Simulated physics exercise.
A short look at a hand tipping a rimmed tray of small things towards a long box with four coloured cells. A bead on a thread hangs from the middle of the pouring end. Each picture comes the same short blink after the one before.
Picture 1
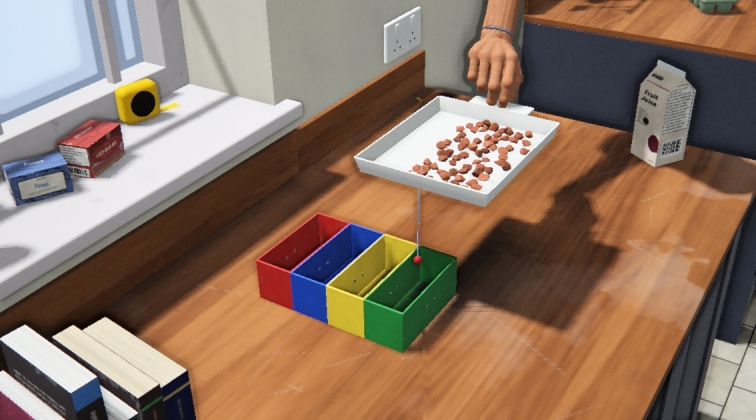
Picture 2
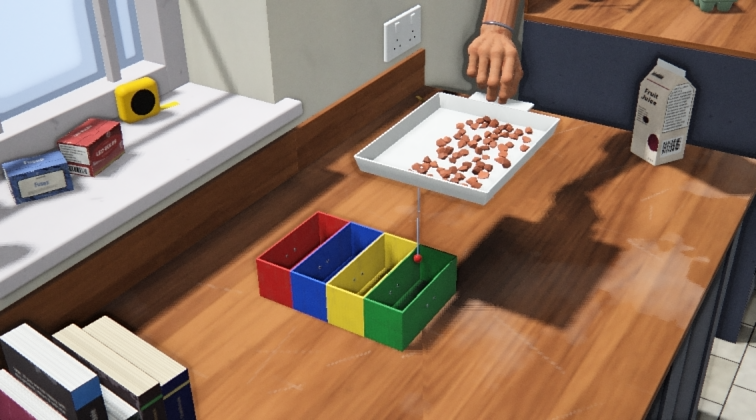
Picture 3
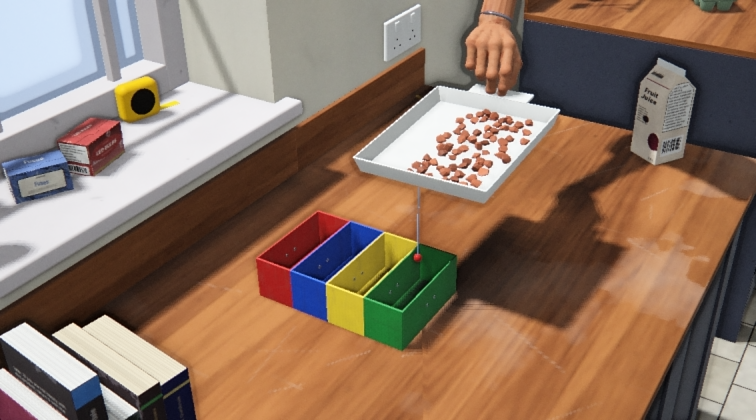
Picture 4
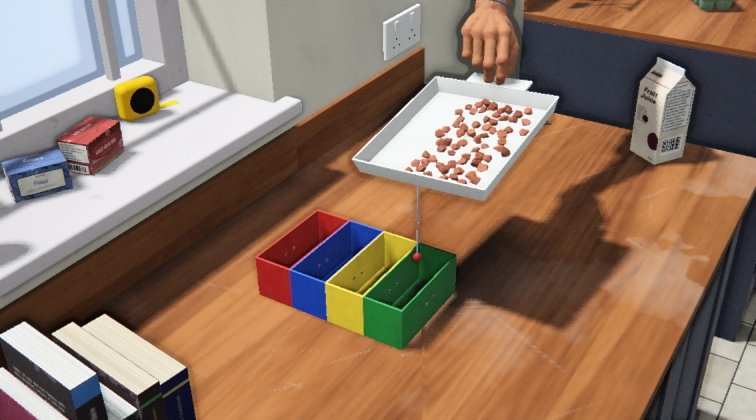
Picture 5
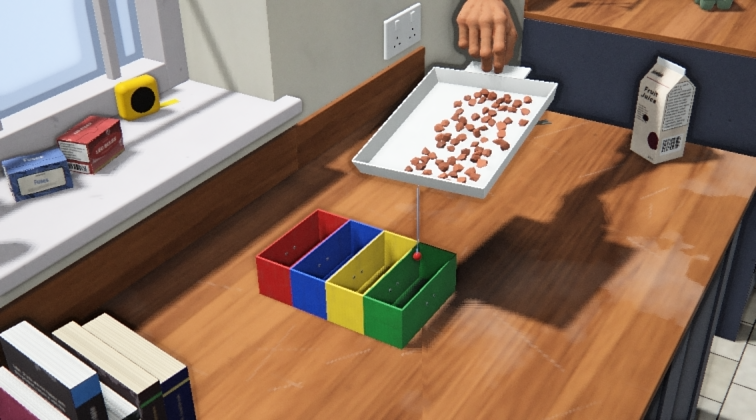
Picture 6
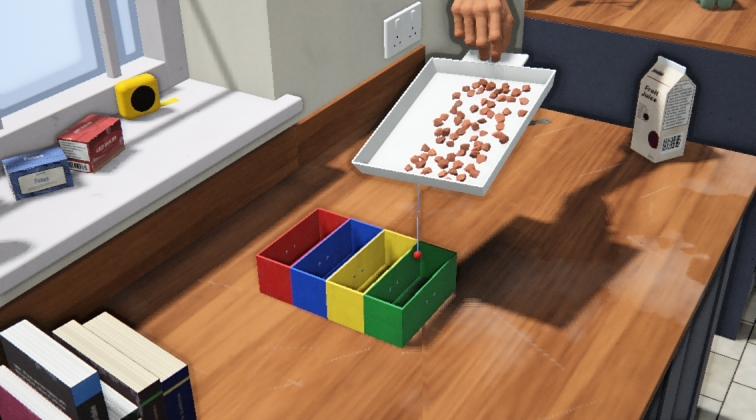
Hand gradually tilting a white tray of small reddish-brown pieces above a box with red, blue, yellow and green cells.
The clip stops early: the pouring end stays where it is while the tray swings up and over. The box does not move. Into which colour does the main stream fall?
The yellow one ends fullest.
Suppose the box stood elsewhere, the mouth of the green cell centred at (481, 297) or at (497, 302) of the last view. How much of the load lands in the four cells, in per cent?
Roughly 80 per cent, and 60 per cent.
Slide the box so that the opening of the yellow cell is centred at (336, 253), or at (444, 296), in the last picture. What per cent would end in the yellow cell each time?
First some 30, then 0 per cent.
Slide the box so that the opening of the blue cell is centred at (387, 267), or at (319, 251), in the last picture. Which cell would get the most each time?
First red, then yellow.
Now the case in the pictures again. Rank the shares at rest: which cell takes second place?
In second place: The cell in blue.
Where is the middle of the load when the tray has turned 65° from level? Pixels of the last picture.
Roughly at (392, 171).
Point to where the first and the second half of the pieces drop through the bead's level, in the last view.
The first part at (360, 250); the rest at (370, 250).
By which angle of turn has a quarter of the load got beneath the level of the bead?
At some 90 degrees.
Just after the last frame, tray tipped steeply; almost all on the tray; about a tenth falling or outside the box.
A moment on, tray tipped past a quarter turn; roughly a quarter on the tray; roughly a quarter in the yellow cell; about a tenth in the blue cell; about a tenth in the green cell; roughly a quarter falling or outside the box.
Further on, tray tipped past a quarter turn; roughly half in the yellow cell; roughly a third in the blue cell; about a tenth in the green cell; just a few falling or outside the box.
When it is over, tray tipped past a quarter turn; roughly half in the yellow cell; roughly a third in the blue cell; about a tenth in the green cell; not one in the red cell; just a few outside the box.
